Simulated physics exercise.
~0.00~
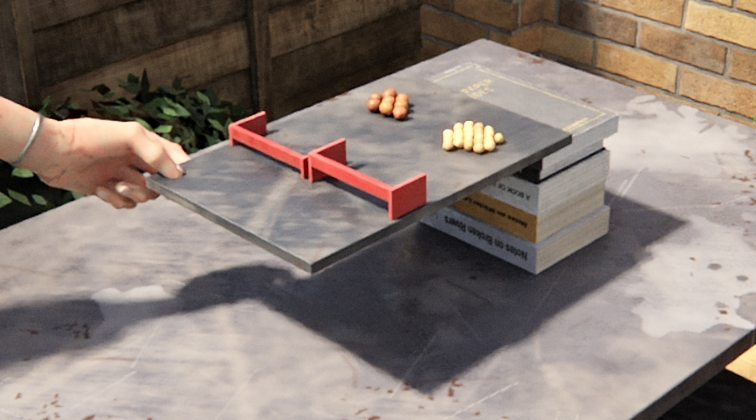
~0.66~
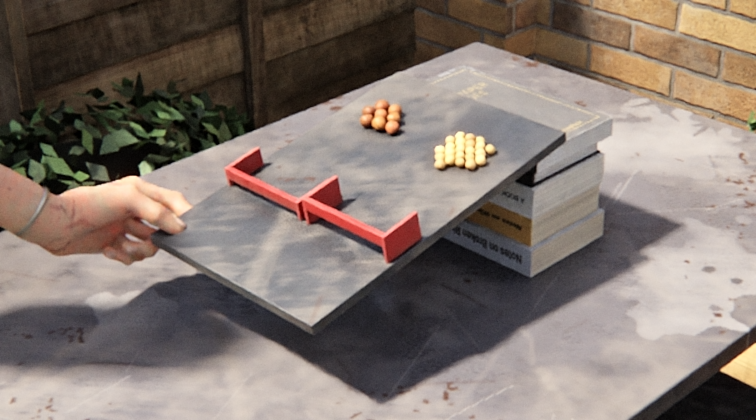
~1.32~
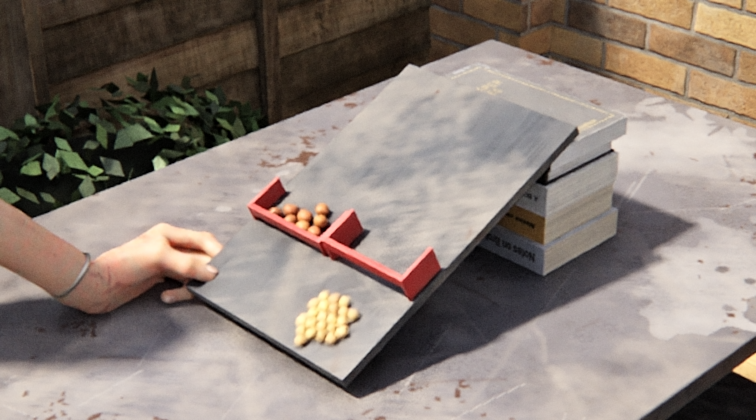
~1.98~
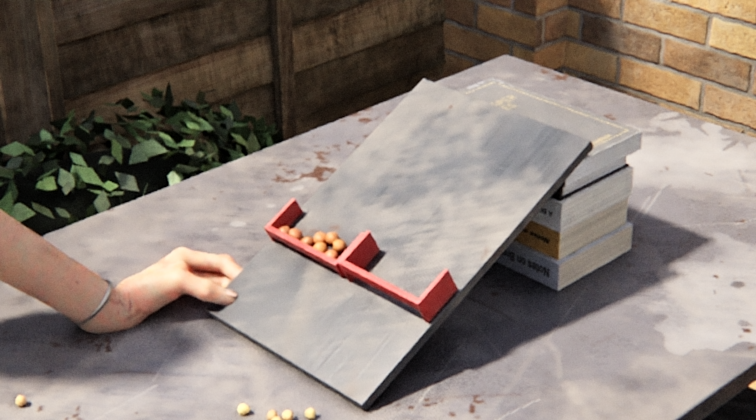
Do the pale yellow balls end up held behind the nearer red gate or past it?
They roll on past the nearer gate and end up on the table, while the reddish-brown balls stay behind the farther gate.
